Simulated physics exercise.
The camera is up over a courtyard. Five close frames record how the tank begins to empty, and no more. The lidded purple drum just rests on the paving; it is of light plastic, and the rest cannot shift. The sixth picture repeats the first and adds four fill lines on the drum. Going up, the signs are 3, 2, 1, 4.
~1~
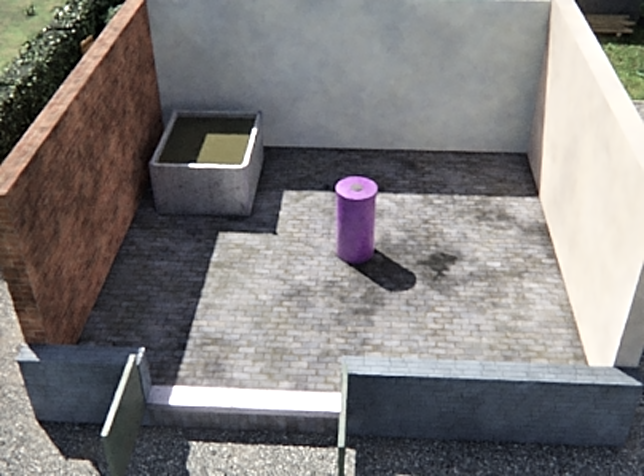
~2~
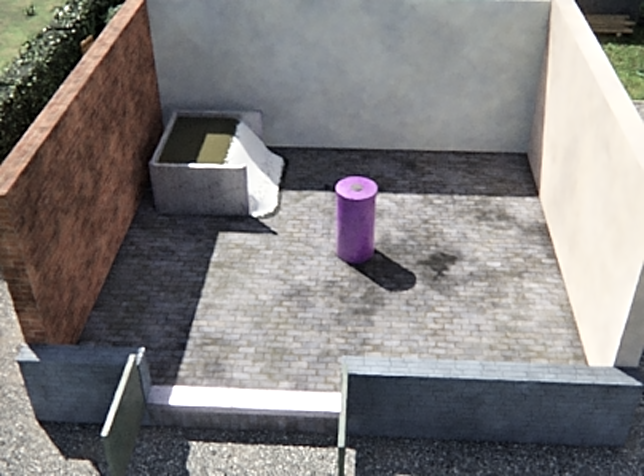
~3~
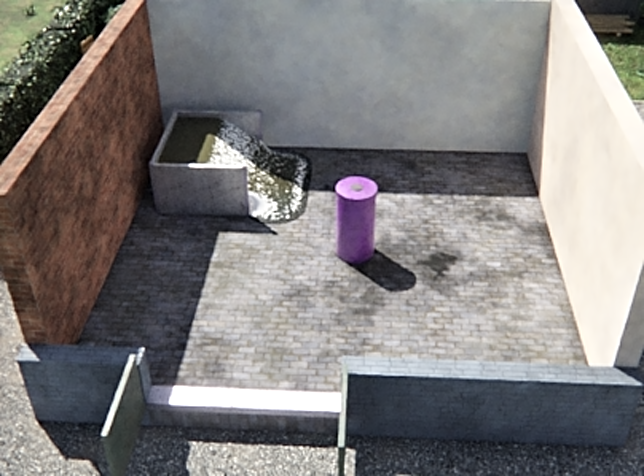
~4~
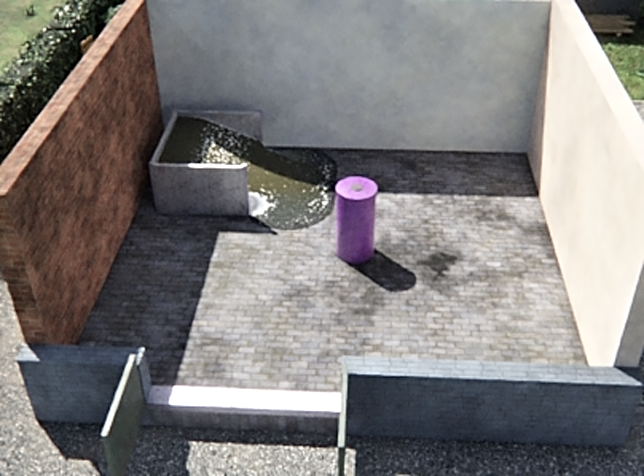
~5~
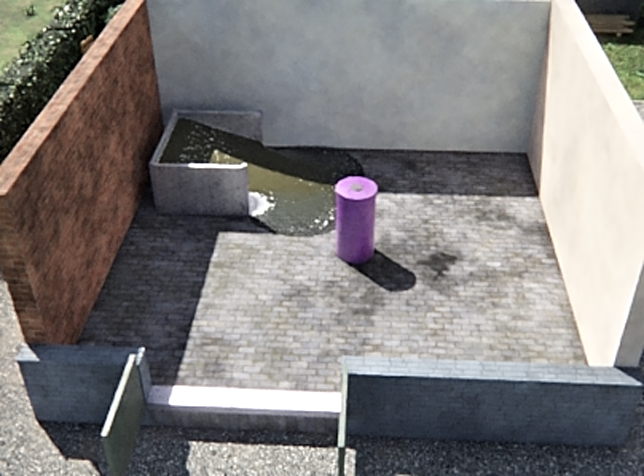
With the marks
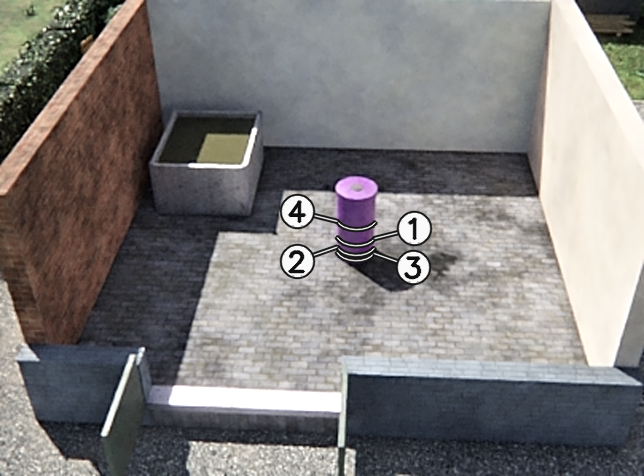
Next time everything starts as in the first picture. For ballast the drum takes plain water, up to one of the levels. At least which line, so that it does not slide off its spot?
Choose 2.
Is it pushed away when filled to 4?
No, not at all.
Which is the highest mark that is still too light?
3.
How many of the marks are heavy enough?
Three.
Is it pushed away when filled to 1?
No, not at all.
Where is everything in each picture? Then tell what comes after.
The first picture shows lid of the purple drum at (357, 188); tank full, its middle at (209, 142); open gate at (243, 355).
In the second picture, 2 % of the ground under water, its edge towards the drum at (265, 213).
In the third picture, 4 % of the ground under water, its edge towards the drum at (293, 211).
In the fourth picture, 8 % of the ground under water, its edge towards the drum at (316, 218).
The fifth picture shows lid of the purple drum at (357, 188); 11 % of the ground under water, its edge towards the drum at (320, 229).
In white, 1 at (355, 245); 2 at (355, 255); 3 at (355, 260); 4 at (355, 229); from the bottom up 3, 2, 1, 4.
With 1, it does not move.
With 2, it does not move.
With 3, it is pushed about its own width away.
With 4, it does not move.
